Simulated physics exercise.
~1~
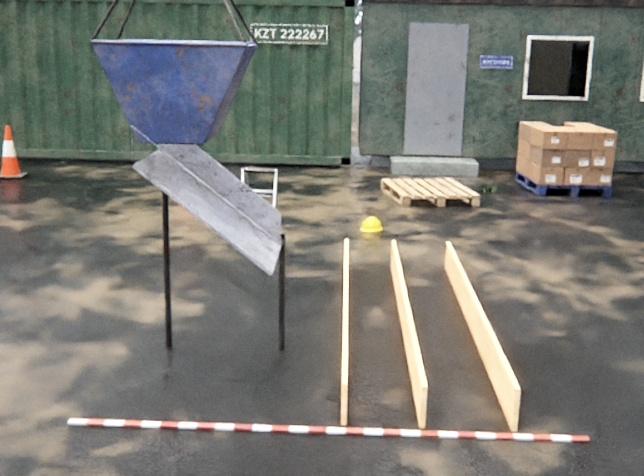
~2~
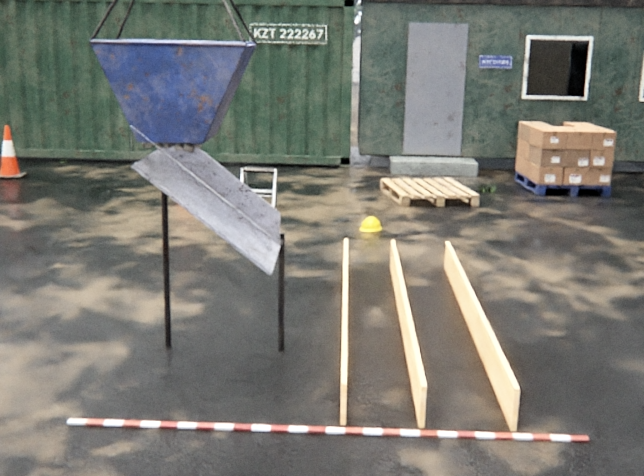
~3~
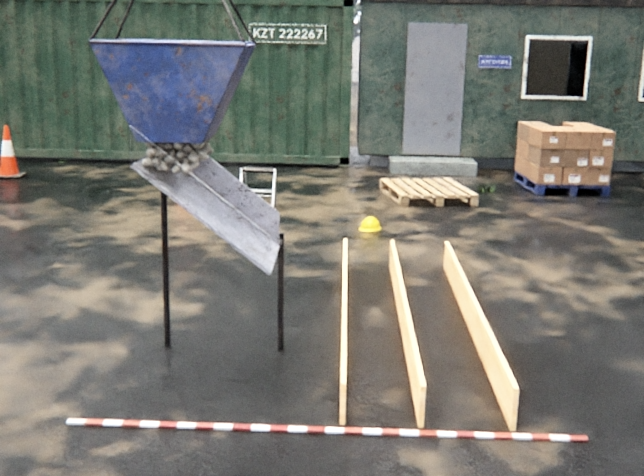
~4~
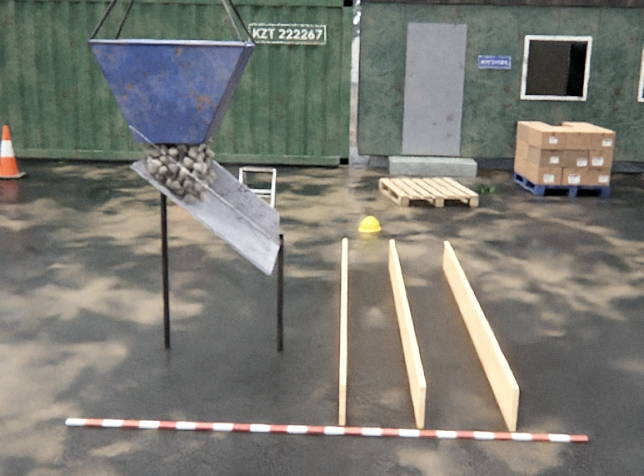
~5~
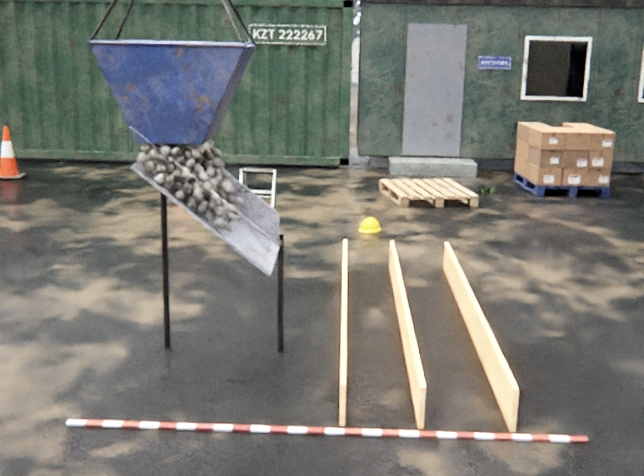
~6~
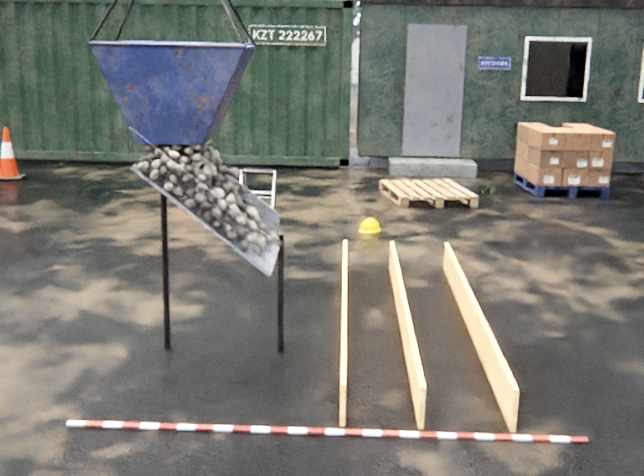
Rounded grey stones pour from a blue hanging skip and slide rightward down a sloping metal chute.
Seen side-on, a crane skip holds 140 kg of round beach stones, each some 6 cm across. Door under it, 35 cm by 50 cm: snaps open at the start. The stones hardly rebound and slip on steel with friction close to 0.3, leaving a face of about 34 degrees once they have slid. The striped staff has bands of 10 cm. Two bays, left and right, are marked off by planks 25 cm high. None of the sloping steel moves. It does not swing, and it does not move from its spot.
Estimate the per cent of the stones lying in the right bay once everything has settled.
I would say 0 per cent ends up in the right bay.
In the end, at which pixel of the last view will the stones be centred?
I'd say close to pixel (368, 372).
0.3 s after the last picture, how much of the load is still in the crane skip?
Roughly 0 per cent still sits inside.
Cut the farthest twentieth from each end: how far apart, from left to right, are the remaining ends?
Horizontal spread approx 70 cm.
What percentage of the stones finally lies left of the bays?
Share: Near 30 in a hundred.
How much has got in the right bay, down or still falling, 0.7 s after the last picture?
Something like 0 percent.
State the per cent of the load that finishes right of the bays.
Share of load: Near 0 %.
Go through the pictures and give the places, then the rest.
The outlet is at (171, 134); nothing has dropped yet, in the first frame.
The outlet is at (170, 134); 6 % is out, in the second frame.
The outlet is at (169, 133); 19 % is out, the lowest stones still above the boards at (179, 165), 132 cm up, in the third frame.
The outlet is at (169, 134); 36 % is out, the lowest stones still above the boards at (199, 194), 116 cm up, in the fourth frame.
The outlet is at (169, 134); 52 % is out, the lowest stones still above the boards at (229, 214), 104 cm up, in the fifth frame.
The outlet is at (169, 135); 67 % is out, the lowest stones still above the boards at (264, 243), 87 cm up, in the sixth frame.
Then, 0.3 s after the last picture, 0 % in the crane skip, 68 % on the steel, 28 % falling or lying left of the bays, 4 % falling or lying in the left bay; the stones farthest right are at (370, 359).
Then, 0.7 s after the last picture, 0 % in the crane skip, 17 % on the steel, 38 % falling or lying left of the bays, 45 % falling or lying in the left bay; the stones farthest right are at (406, 366).
Then, 1.3 s after the last picture, 0 % in the crane skip, 31 % falling or lying left of the bays, 69 % falling or lying in the left bay; the stones farthest right are at (416, 370).
Then, 2.2 s after the last picture, 0 % in the crane skip, 31 % falling or lying left of the bays, 69 % falling or lying in the left bay; the stones farthest right are at (415, 369).
Then, 4.1 s after the last picture, 0 % in the crane skip, 31 % left of the bays, 69 % in the left bay; the stones farthest right are at (415, 369).
